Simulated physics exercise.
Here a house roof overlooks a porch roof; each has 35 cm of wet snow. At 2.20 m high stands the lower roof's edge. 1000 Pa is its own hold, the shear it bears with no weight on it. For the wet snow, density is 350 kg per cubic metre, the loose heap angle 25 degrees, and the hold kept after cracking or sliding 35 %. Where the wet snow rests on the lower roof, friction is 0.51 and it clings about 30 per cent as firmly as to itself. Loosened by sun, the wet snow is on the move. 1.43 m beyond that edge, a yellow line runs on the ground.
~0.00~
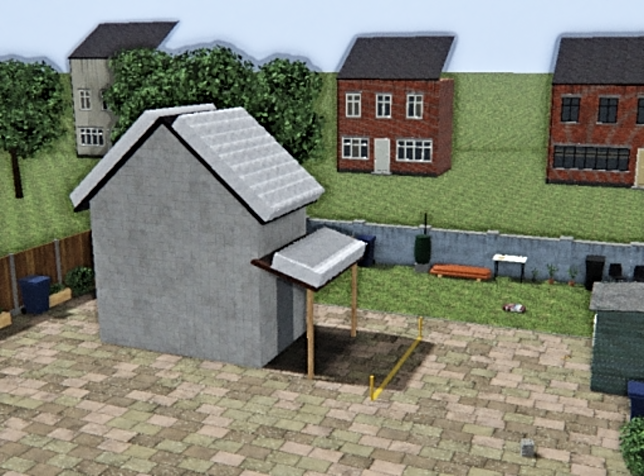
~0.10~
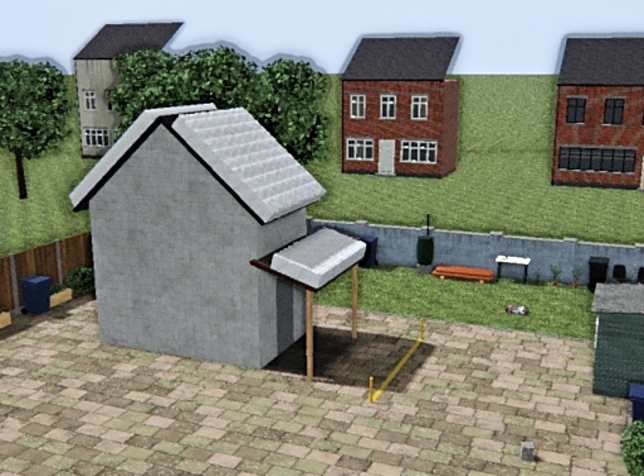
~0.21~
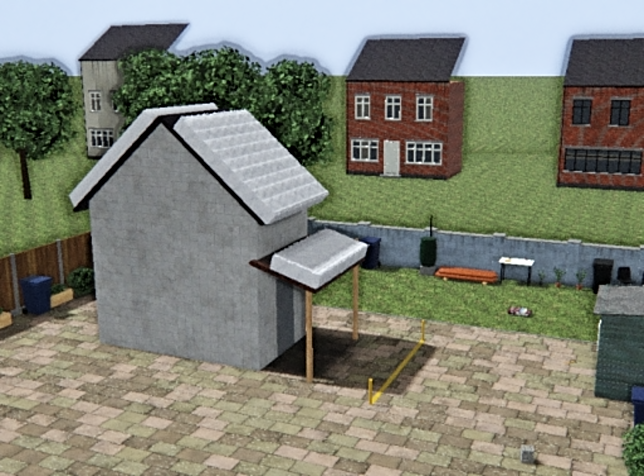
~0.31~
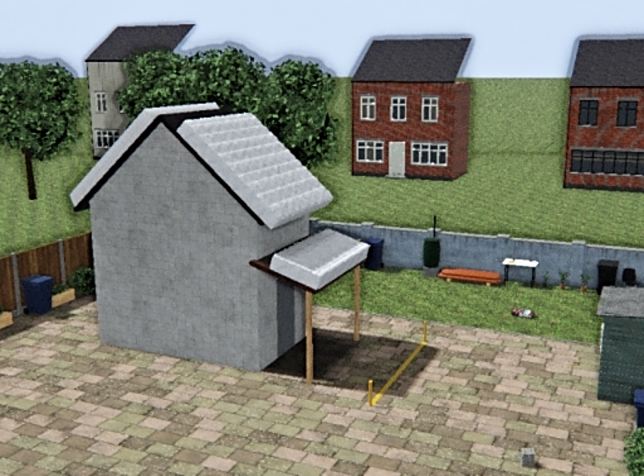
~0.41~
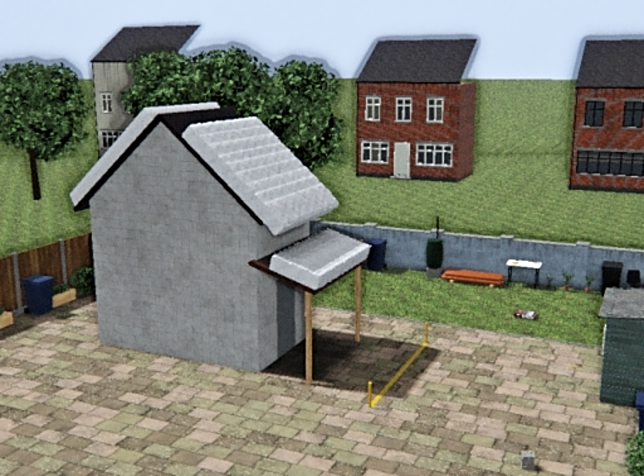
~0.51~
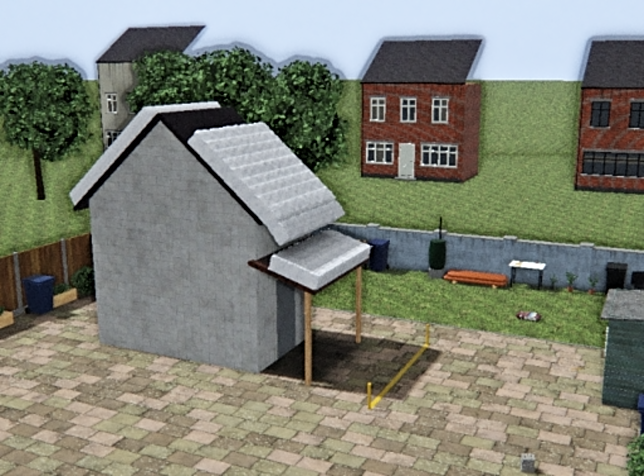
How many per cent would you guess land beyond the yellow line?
I would say 59 percent.
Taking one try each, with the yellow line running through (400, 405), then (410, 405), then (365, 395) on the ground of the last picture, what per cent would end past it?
About 45 %, 40 %, 65 %.
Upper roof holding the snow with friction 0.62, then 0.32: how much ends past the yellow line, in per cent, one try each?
Respectively 25 percent and 50 percent.
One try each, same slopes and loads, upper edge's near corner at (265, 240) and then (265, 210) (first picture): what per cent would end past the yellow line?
45 %, then 60 %.
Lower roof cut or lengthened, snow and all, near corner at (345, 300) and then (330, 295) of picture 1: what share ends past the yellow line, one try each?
Roughly 50 % and then 55 %.
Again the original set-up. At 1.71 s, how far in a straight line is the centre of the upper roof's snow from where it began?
About 5.4 m.
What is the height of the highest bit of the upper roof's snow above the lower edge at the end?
0.4 m.
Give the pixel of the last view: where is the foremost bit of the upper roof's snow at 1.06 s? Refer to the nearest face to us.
Look roughly at (342, 283).
After 1.06 s, none is below the lower edge and 0 % is past the line.
After 1.71 s, 69 % is below the lower edge and 35 % is past the line.
After 2.35 s, 83 % is below the lower edge and 59 % is past the line.
After 3.00 s, 84 % is below the lower edge and 59 % is past the line.
After 3.40 s, at the end, 84 % is below the lower edge and 59 % is past the line.
